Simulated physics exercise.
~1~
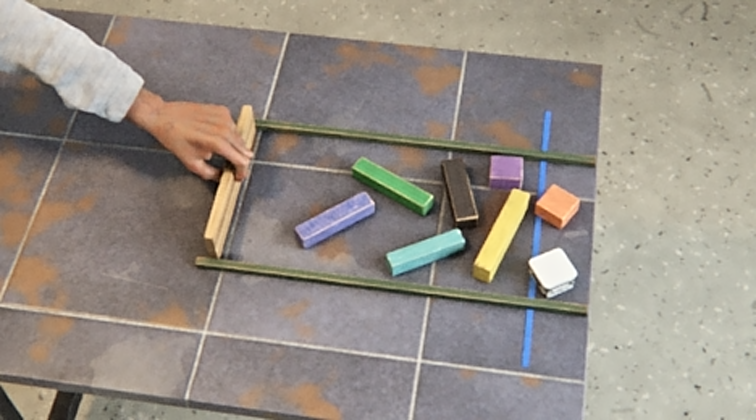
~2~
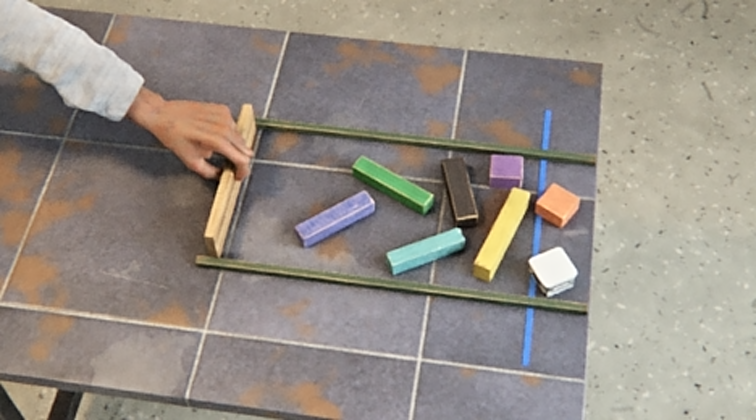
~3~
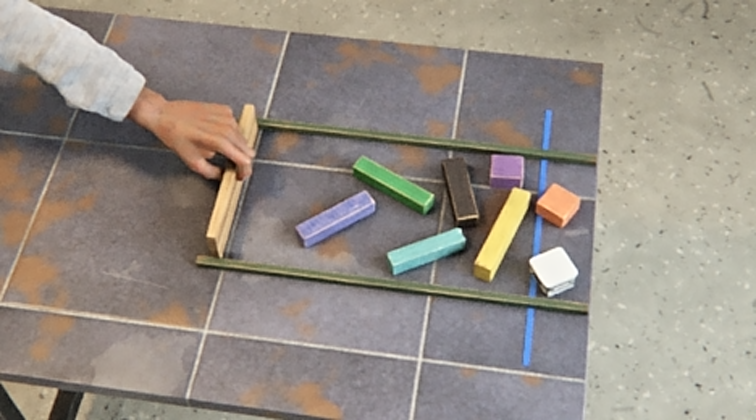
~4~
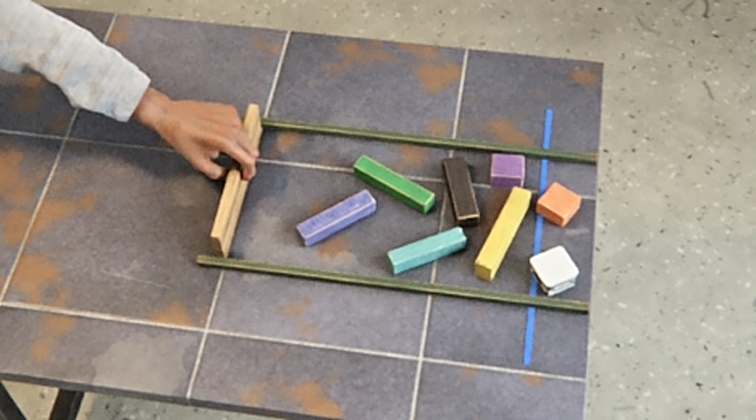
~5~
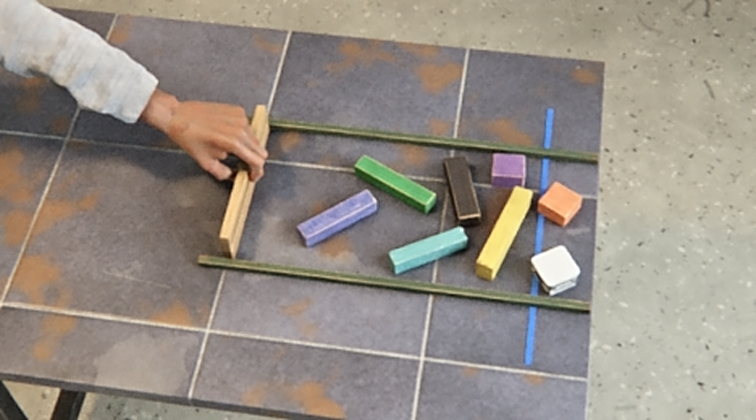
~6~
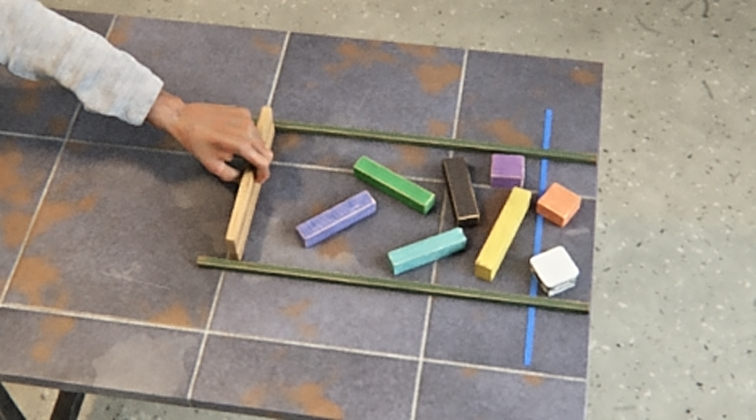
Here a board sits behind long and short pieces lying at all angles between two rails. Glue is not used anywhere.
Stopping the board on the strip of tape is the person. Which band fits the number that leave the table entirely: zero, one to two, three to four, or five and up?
After the push, three or four are missing from the table.
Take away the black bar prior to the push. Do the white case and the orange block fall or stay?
Outcome for the white case: It drops; for the orange block: It drops.
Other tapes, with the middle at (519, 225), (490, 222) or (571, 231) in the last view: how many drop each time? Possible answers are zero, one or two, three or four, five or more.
Try 1 - just one or two; try 2 - no fall at all; try 3 - more than four.
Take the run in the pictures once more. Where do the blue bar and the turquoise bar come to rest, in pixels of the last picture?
The blue bar comes to rest at (547, 239), and the turquoise bar comes to rest at (570, 267).
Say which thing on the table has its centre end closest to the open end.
Going by centres, it is the black bar.
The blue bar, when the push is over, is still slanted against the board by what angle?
Near 0 degrees.
Early on, none off yet; white case at rest near (554, 272); orange block at rest near (559, 205); yellow bar at rest near (503, 233).
A while later, none off yet; white case travelled a little near (572, 278); orange block travelled about its own width near (596, 211); yellow bar travelled a little near (552, 244).
Finally, the number that fall off is three or four; lost, purple block, yellow bar, orange block and white case.
